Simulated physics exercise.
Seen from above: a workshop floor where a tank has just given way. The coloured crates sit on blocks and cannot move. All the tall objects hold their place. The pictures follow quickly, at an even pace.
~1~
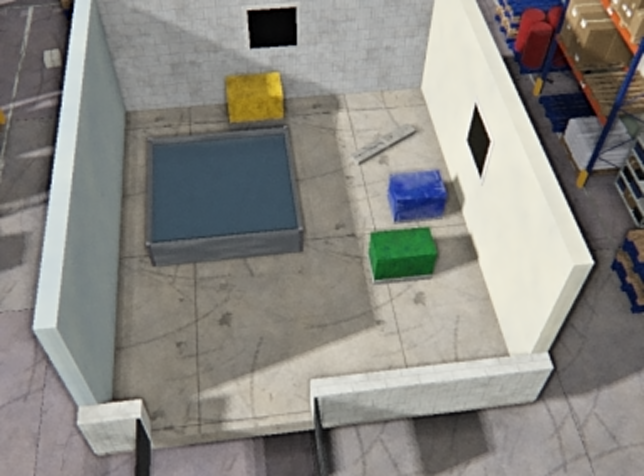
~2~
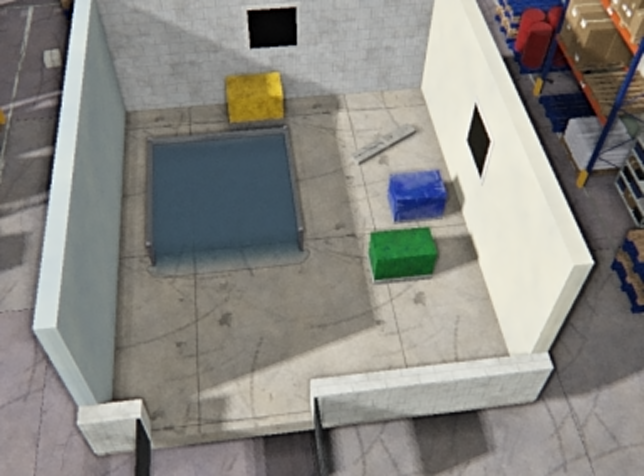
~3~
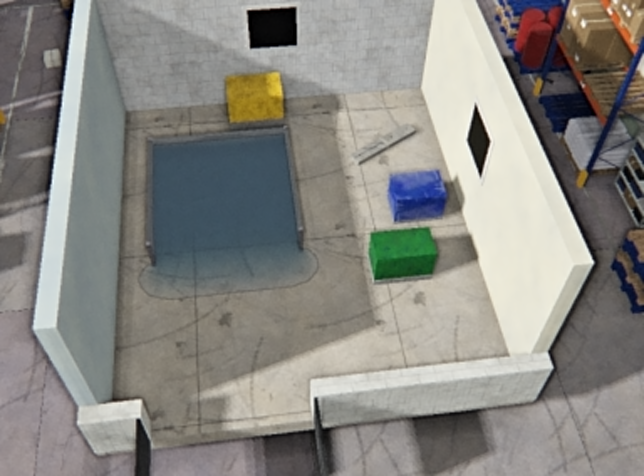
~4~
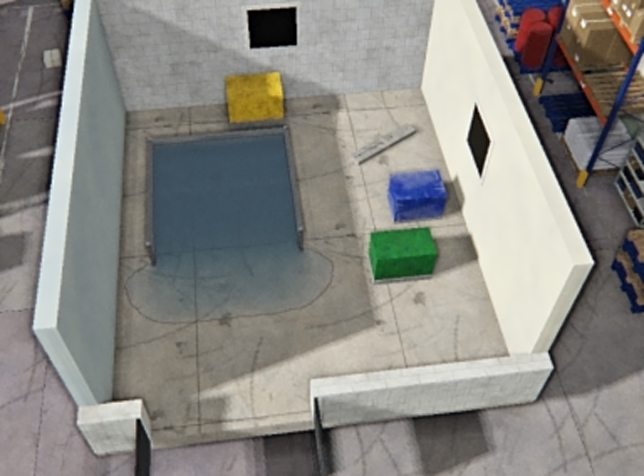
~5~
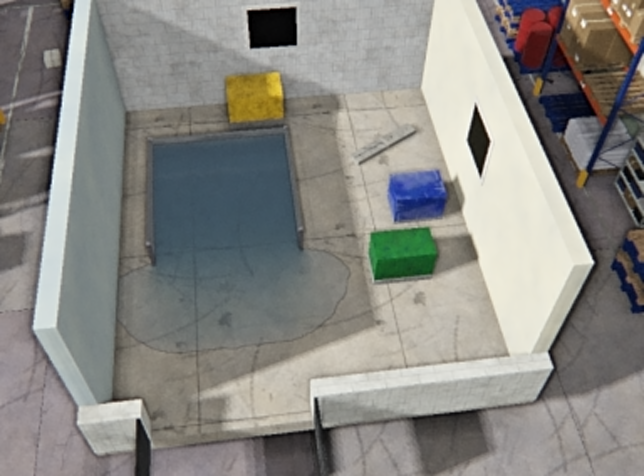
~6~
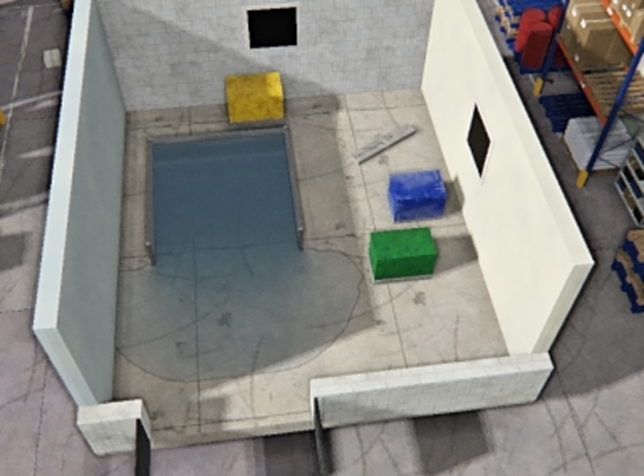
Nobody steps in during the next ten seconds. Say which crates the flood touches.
In the end: The green crate escapes dry; the yellow crate escapes dry; the blue crate is wetted.
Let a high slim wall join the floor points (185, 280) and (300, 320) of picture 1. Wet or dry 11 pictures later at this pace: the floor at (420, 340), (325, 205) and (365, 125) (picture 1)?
As listed: Awash, free of water, free of water.
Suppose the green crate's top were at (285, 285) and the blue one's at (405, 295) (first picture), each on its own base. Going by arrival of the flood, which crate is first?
That is the green crate.
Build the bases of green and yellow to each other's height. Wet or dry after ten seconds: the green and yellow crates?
In short: Green crate remains dry; yellow crate escapes it.
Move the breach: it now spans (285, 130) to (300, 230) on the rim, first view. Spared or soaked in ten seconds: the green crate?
The green crate is topped.
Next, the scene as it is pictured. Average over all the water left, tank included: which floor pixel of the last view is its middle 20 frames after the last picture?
Roughly at (252, 292).
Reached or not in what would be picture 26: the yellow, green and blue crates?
Then: At yellow not reached; at green water there; at blue not reached.
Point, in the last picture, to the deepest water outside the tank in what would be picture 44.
Near (437, 227).
A moment on, water covers 35 % of the floor; the green crate water round its plinth, the yellow crate not reached, the blue crate not reached.
Next, water covers 40 % of the floor; the green crate water round its plinth, the yellow crate not reached, the blue crate not reached.
Then, water covers 45 % of the floor; the green crate water round its plinth, the yellow crate not reached, the blue crate not reached.
Later, water covers 60 % of the floor; the green crate water round its plinth, the yellow crate not reached, the blue crate water round its plinth.
In the end, water covers 80 % of the floor; the green crate stayed above the water, the yellow crate stayed above the water, the blue crate was topped.
